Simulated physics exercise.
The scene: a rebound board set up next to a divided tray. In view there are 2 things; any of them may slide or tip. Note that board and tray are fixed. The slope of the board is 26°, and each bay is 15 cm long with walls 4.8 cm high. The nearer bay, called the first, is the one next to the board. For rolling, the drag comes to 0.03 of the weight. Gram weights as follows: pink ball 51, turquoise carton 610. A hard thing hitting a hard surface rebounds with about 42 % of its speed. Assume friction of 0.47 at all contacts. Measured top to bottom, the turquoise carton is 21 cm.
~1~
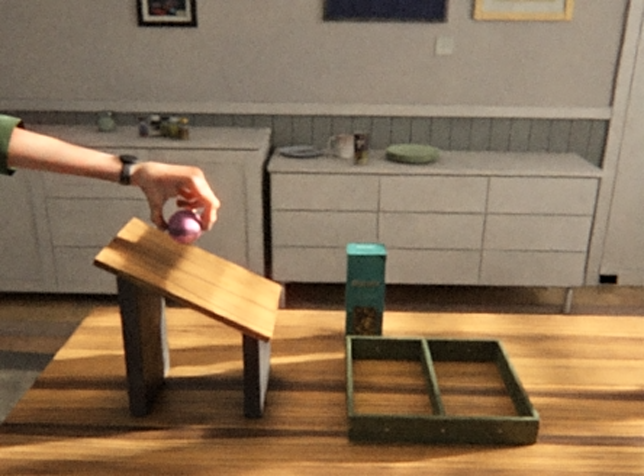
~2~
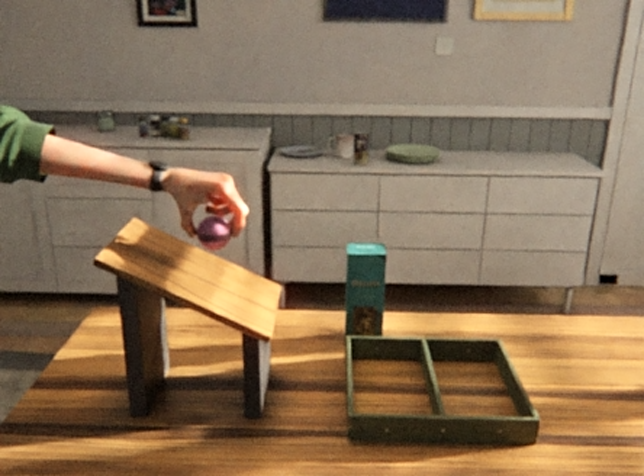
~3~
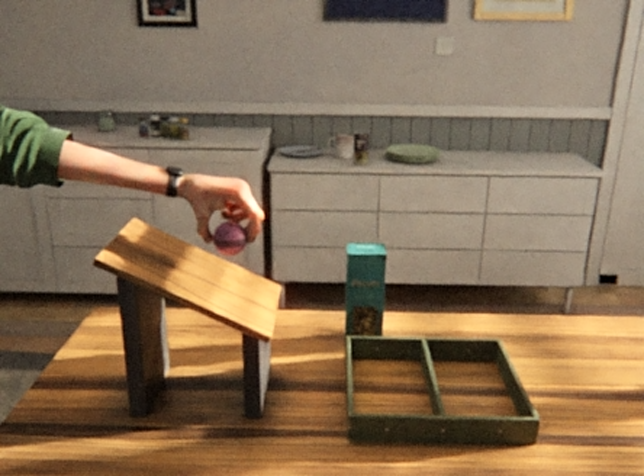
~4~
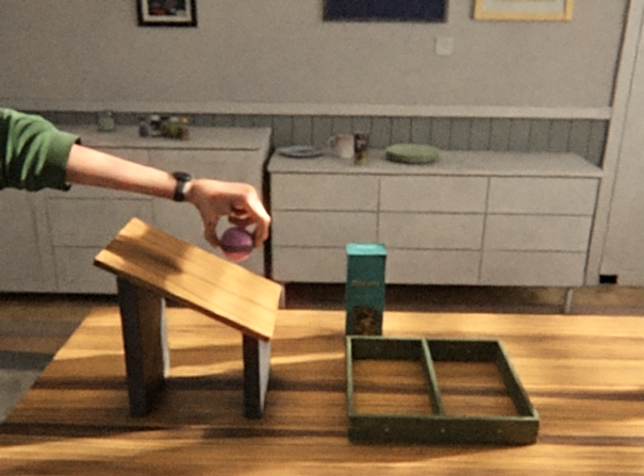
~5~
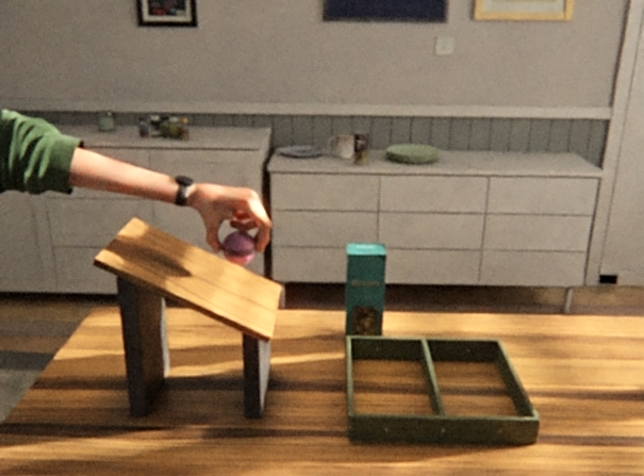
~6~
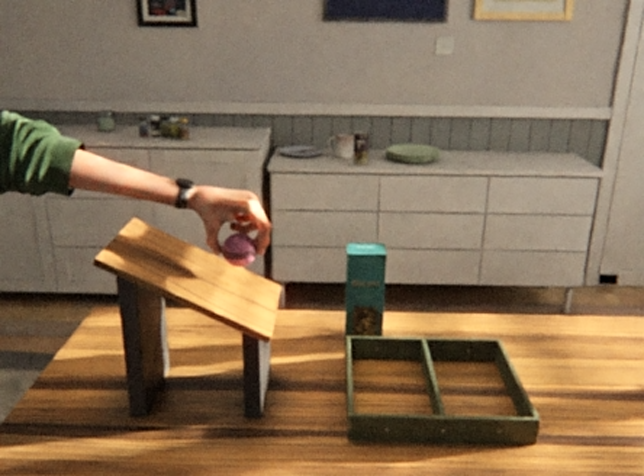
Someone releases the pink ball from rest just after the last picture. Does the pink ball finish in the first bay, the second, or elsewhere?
It ends up in no bay whatsoever.
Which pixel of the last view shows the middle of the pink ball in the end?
Close to (314, 380).
Then, 0.30 s on from there, pink ball near (267, 288).
Then, 0.40 s on from there, pink ball near (304, 311).
Then, 0.50 s on from there, pink ball near (330, 365).
Then, 0.70 s on from there, it is outside the bays; pink ball near (290, 380).
In the end, it is outside the bays; turquoise carton under 4 cm from the start. At the end, from the last picture's camera, pink ball near (315, 380).
